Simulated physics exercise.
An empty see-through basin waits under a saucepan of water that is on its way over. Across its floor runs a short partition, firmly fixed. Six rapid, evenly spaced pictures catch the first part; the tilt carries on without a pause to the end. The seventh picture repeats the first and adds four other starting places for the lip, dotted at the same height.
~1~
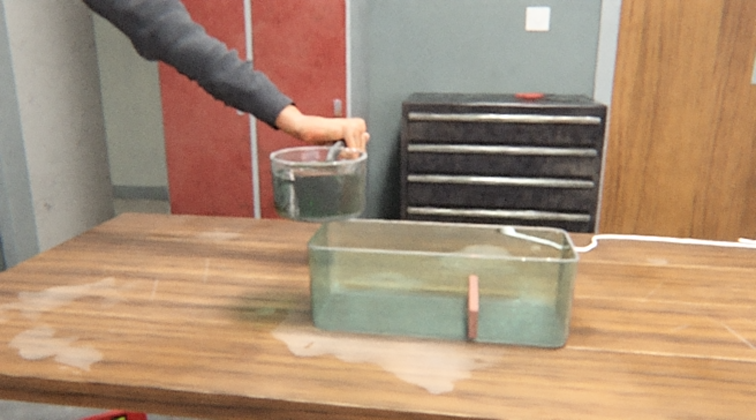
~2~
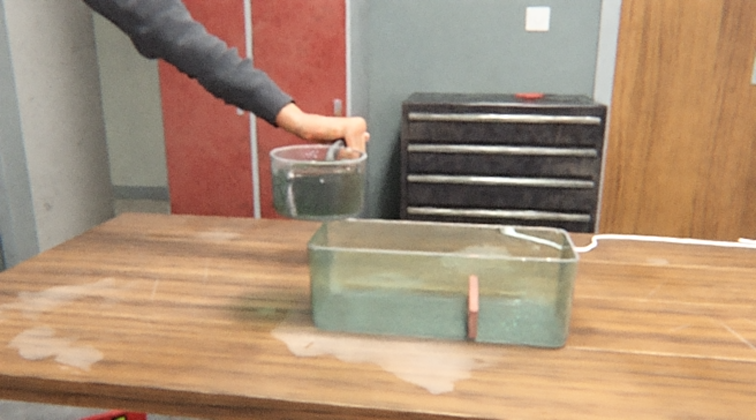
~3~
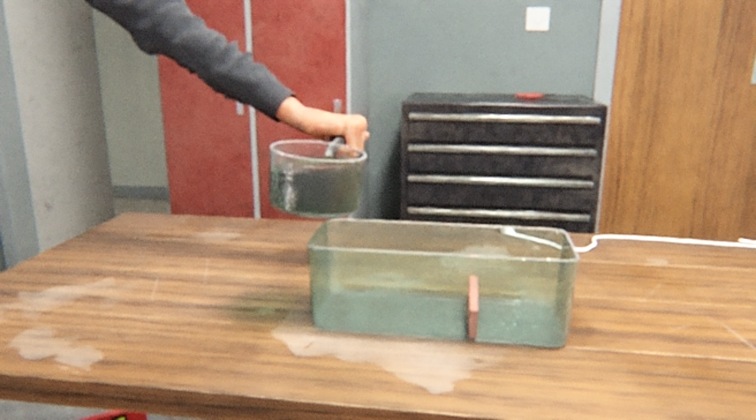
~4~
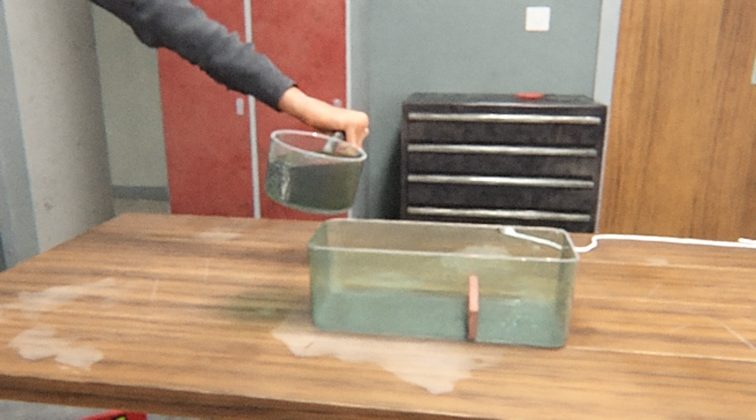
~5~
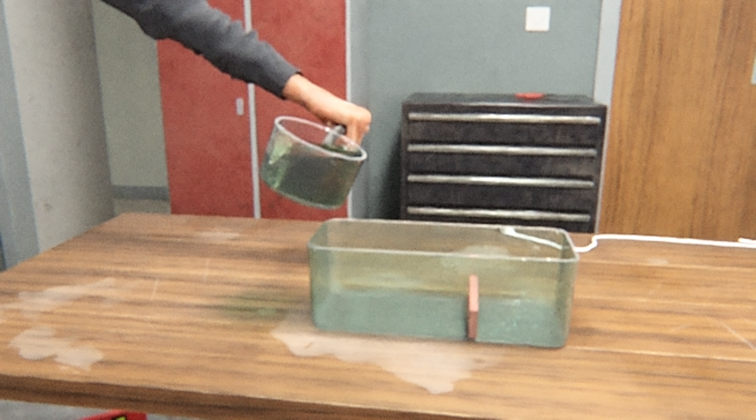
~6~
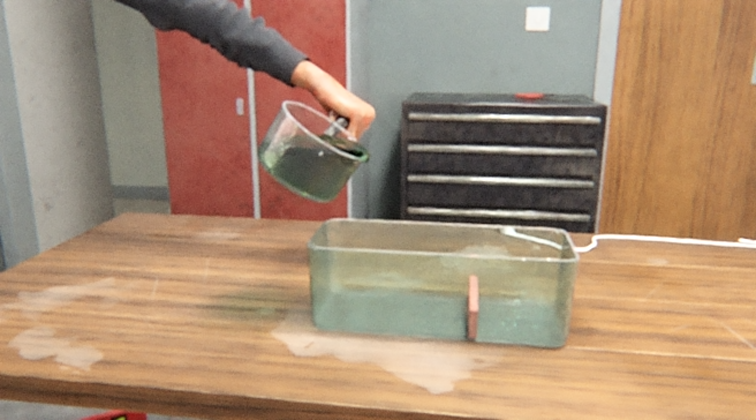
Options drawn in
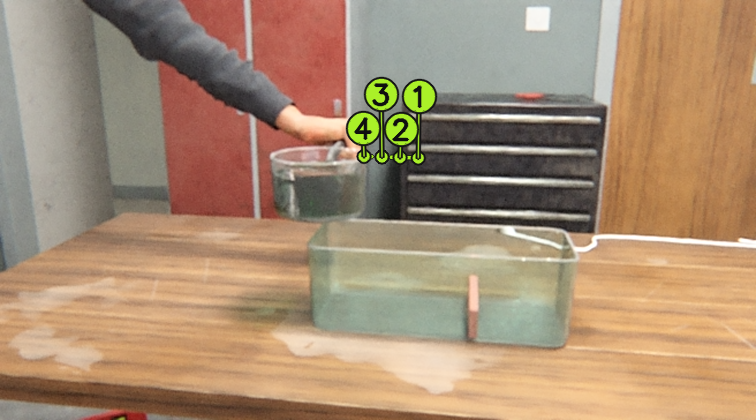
To begin with, a hand holds a see-through pan of water upright above the left end of a clear basin with a short reddish partition on a wooden table. The hand then tilts the pan steadily to the right, until water just slips over its lower lip.
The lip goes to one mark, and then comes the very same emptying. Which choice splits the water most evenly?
2 beats the others.
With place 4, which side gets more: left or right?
The left side.
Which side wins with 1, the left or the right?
The right side.
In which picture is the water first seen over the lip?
Picture 6.
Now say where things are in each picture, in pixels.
In the first frame, upright, lip at (363, 156); basin from (313, 326) to (567, 344); top of the wall at (474, 292); nothing has left yet.
In the second frame, upright, lip at (363, 156); nothing has left yet.
In the third frame, tipped about 6°, lip at (363, 156); nothing has left yet.
In the fourth frame, tipped about 13°, lip at (363, 156); nothing has left yet.
In the fifth frame, tipped about 23°, lip at (363, 156); nothing has left yet.
In the sixth frame, tipped about 34°, lip at (363, 156); water is over the lip, down to (367, 159).
On the marked copy, 1 at (418, 158); 2 at (400, 157); 3 at (381, 156); 4 at (364, 156).
With 1, about 15 % ends left of the wall and 85 % right of it.
With 2, about 44 % ends left of the wall and 55 % right of it.
With 3, about 84 % ends left of the wall and 15 % right of it.
With 4, about 92 % ends left of the wall and 7 % right of it.
